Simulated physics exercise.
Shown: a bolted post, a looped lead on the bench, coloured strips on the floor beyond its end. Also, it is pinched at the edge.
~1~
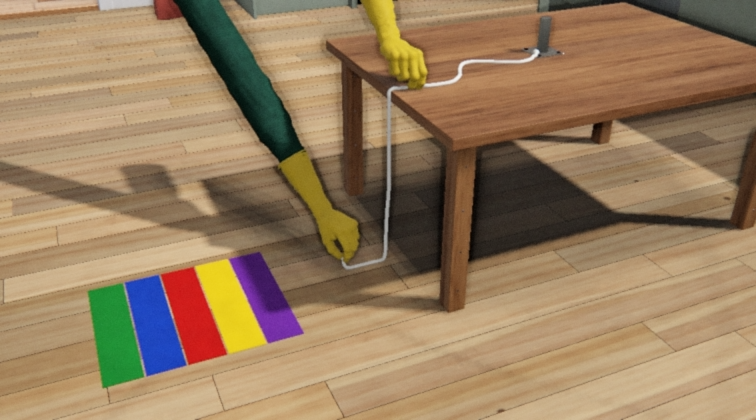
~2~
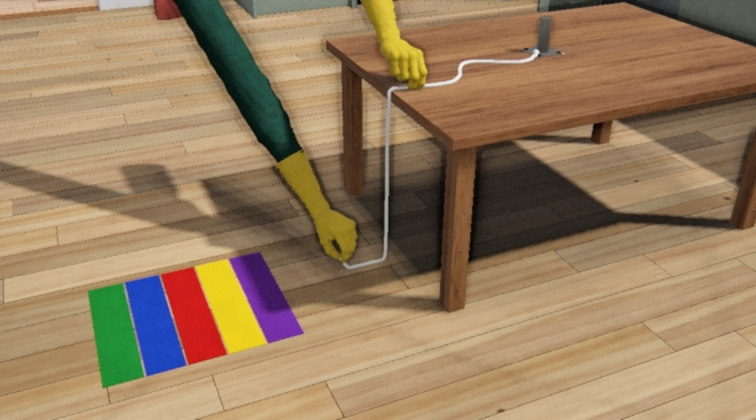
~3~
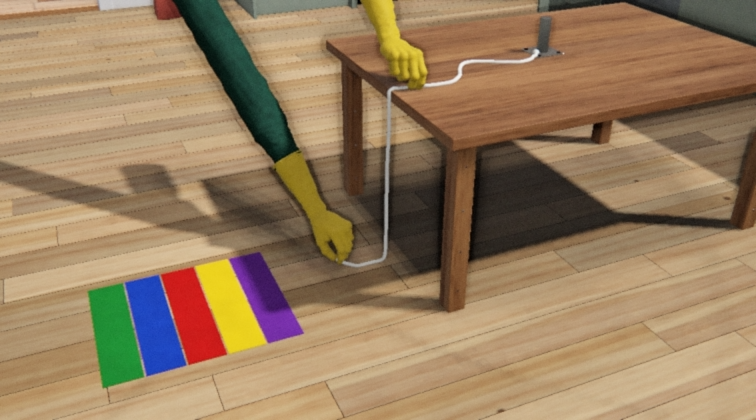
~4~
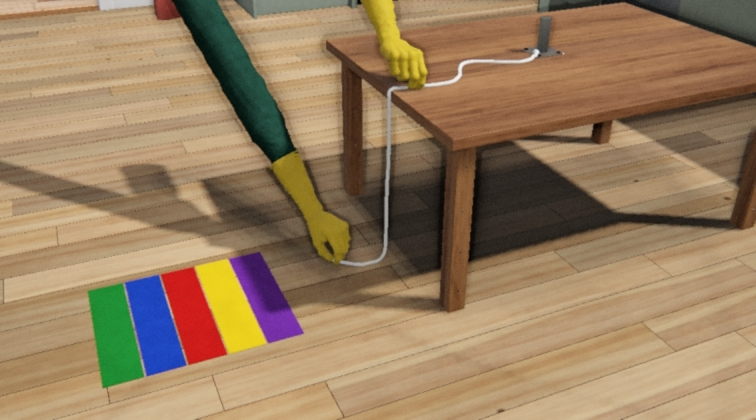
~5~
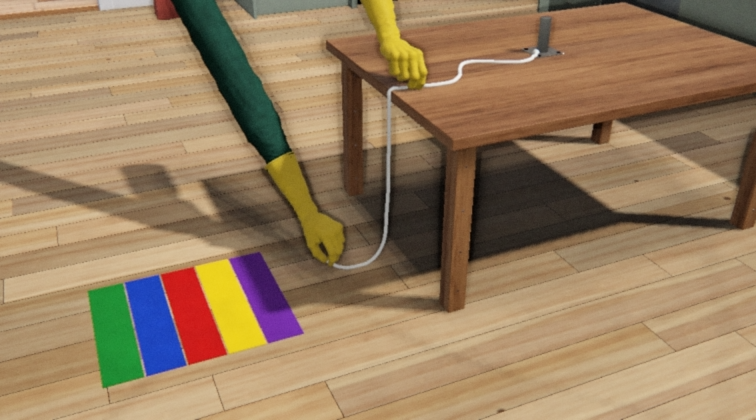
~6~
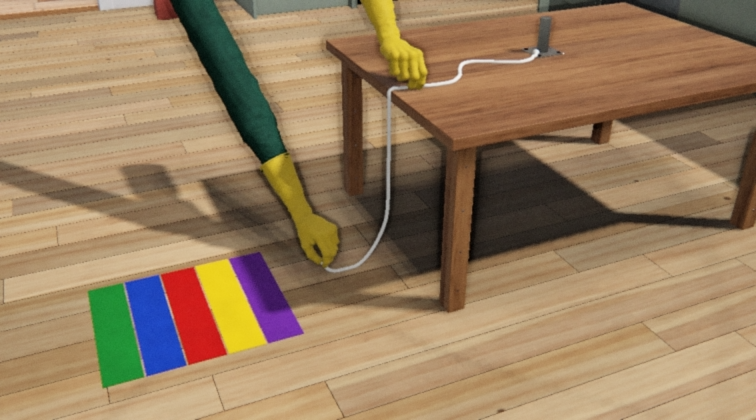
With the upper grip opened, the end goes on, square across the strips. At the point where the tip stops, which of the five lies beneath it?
The red strip lies beneath it.
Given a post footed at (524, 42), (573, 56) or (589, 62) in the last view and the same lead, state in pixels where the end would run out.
Per try, approx.: (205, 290); (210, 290); (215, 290).
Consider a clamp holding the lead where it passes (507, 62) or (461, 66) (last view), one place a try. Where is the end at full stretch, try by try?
I'd put it around (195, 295) the first time and around (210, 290) the second.
Soon after, end near (247, 281); over purple.
Then, end near (209, 290); over yellow.
At full stretch, end near (185, 296); over red. It gets as far as the red strip.
